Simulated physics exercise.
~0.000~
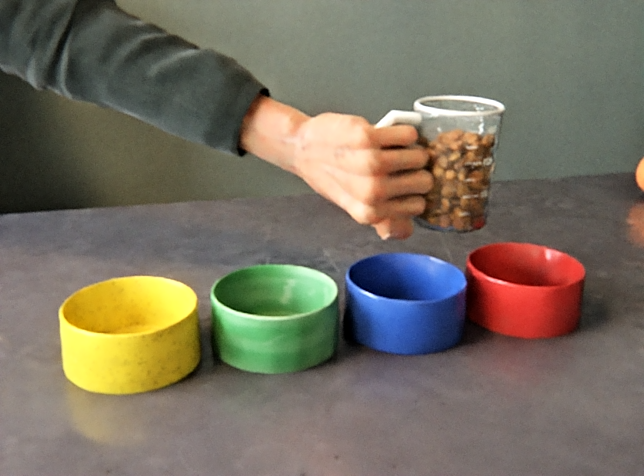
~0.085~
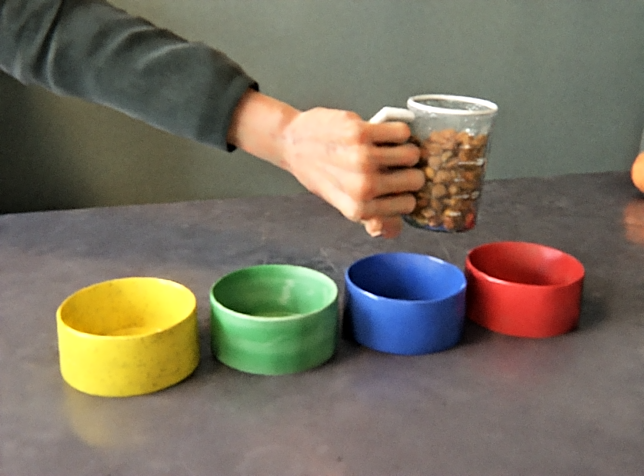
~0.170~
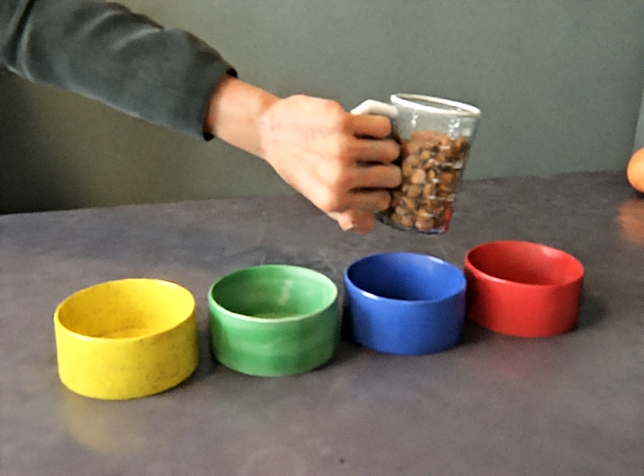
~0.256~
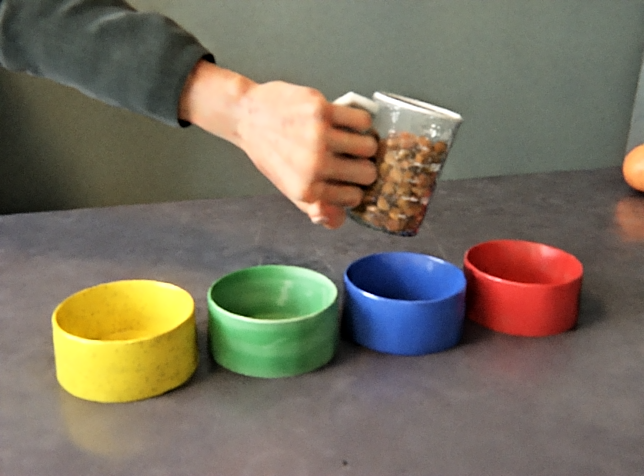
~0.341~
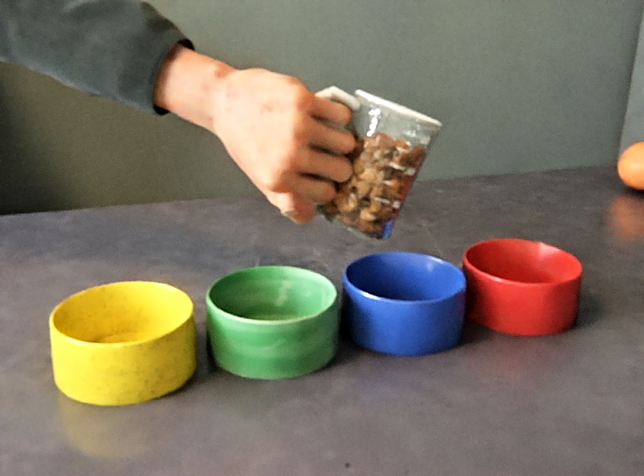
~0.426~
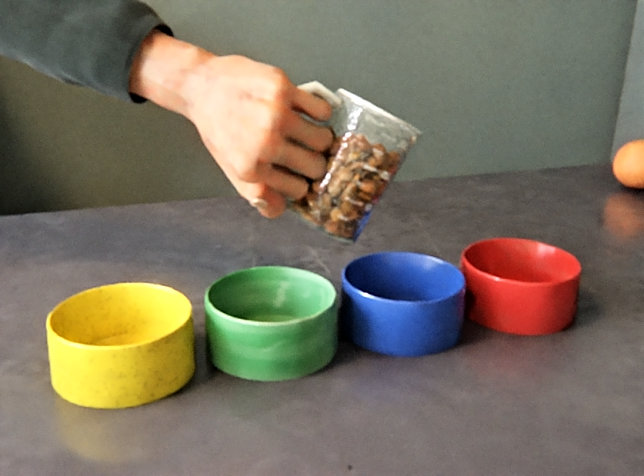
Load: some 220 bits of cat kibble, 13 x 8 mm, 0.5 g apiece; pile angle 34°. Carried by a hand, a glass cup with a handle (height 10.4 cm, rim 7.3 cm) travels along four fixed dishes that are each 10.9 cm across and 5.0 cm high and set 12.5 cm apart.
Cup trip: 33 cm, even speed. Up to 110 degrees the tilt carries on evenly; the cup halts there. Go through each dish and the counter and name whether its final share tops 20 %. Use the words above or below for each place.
Red dish: Below; blue dish: Below; green dish: Below; yellow dish: Above; counter: Below.
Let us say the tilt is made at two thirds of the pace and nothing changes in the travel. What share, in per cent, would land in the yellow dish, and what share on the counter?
Shares: Yellow at 90; counter at 0.
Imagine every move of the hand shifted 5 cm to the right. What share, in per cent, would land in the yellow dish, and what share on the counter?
Yellow: 0; counter: 30.
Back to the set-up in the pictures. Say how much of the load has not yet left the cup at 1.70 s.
70 per cent.
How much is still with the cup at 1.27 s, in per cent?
Roughly 100 per cent.
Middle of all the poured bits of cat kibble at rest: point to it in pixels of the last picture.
Close to pixel (139, 344).
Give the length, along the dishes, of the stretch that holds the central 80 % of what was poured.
It spans roughly 6 centimetres along the row.
After 0.93 s, tilt 67 degrees; cup holds 100 %.
Then, at 1.27 s, tilt 93 degrees; cup holds 100 %.
After 1.70 s, tilt 110 degrees; cup holds 70 %, yellow 25 %.
In the end, at 3.8 s, red 0 %, blue 0 %, green 0 %, yellow 85 %, counter 0 %, cup 10 %.
